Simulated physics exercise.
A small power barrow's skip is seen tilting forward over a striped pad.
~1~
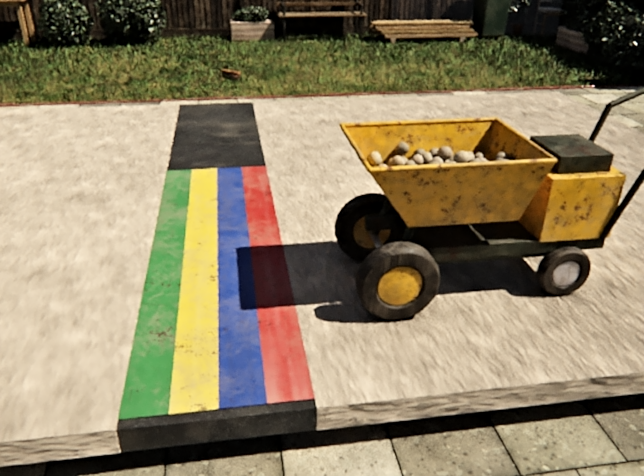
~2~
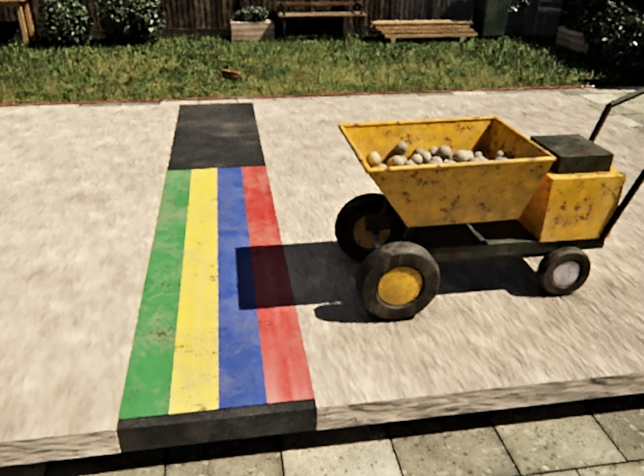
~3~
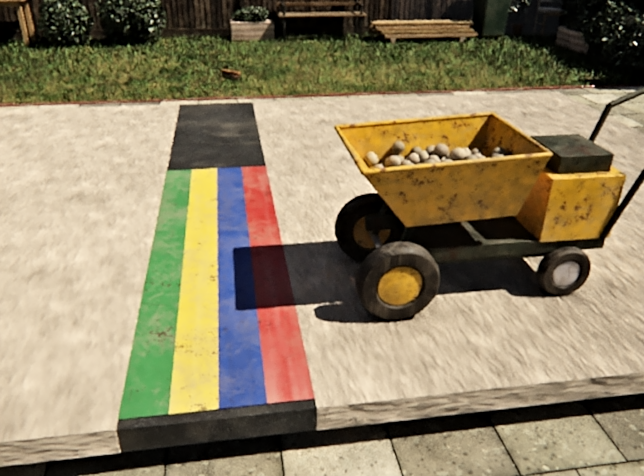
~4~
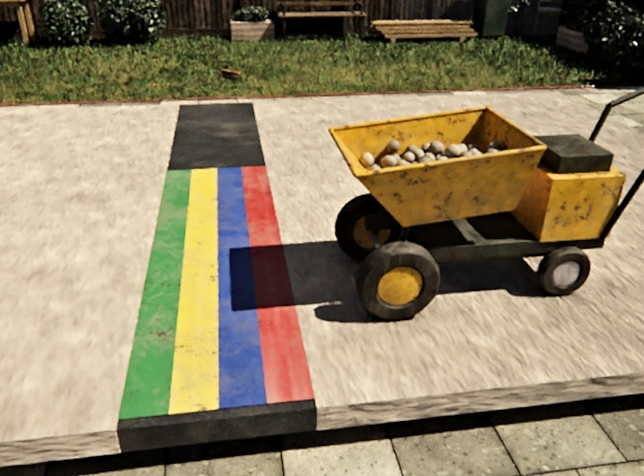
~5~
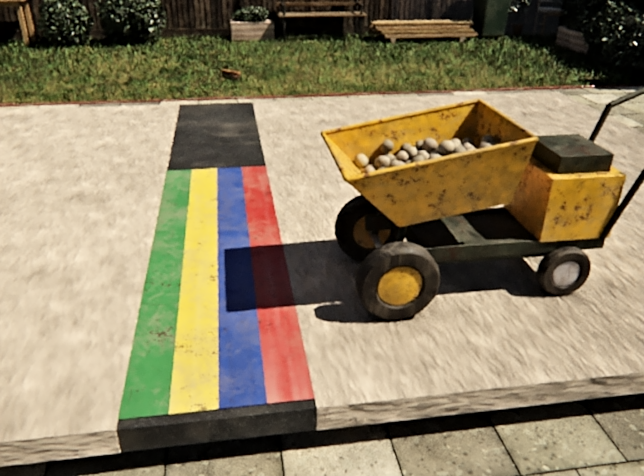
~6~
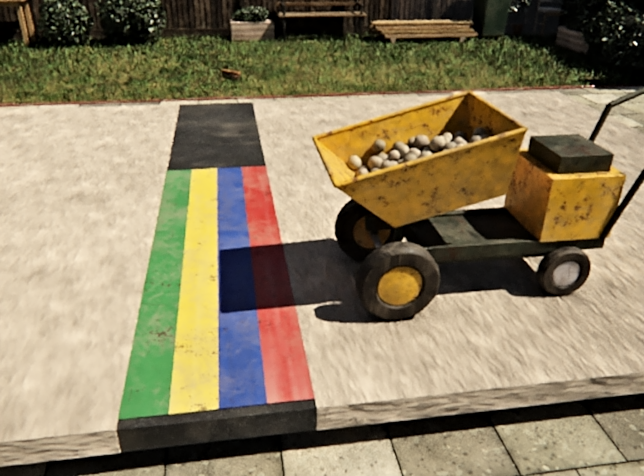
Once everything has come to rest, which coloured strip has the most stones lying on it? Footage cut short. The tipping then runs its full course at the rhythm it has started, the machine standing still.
Blue.
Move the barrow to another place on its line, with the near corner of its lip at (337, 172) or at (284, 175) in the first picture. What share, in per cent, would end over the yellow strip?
You'd get around 40 in a hundred, then 20 in a hundred.
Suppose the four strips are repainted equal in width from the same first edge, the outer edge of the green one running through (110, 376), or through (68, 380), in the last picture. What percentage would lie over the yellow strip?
First some 20, then 20 per cent.
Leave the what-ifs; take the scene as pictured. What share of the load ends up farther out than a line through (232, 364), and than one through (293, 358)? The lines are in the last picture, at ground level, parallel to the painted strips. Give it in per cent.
That's 50 in a hundred for the first and 90 in a hundred for the second.
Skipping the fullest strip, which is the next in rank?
The next spot goes to the yellow strip.
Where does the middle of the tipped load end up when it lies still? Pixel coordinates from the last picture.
It settles centred around (226, 293).
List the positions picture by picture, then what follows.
The first frame shows lip of the skip (370, 170), level; top of the load (450, 169), river pebbles; red strip (284, 354); blue strip (240, 358); yellow strip (196, 363); green strip (151, 367).
The second frame shows lip of the skip (368, 171), level; top of the load (449, 168).
The third frame shows lip of the skip (363, 172), tipped barely; top of the load (446, 166).
The fourth frame shows lip of the skip (356, 175), tipped a little; top of the load (466, 159).
The fifth frame shows lip of the skip (347, 180), tipped a little; top of the load (459, 155).
The sixth frame shows lip of the skip (336, 186), tipped clearly; top of the load (465, 154); red strip (284, 354); blue strip (240, 358); yellow strip (196, 363); green strip (151, 367).
Just after the last frame, skip tipped steeply; every one in the skip.
A moment on, skip tipped right over; the larger part in the skip; just a few over the red strip; about a tenth over the blue strip; just a few over the yellow strip.
Further on, skip tipped right over; roughly a quarter in the skip; about a tenth over the red strip; roughly a third over the blue strip; roughly a quarter over the yellow strip; about a tenth over the green strip; just a few off the paint.
When it is over, skip tipped right over; about a tenth in the skip; about a tenth over the red strip; roughly a third over the blue strip; roughly a quarter over the yellow strip; about a tenth over the green strip; just a few off the paint.
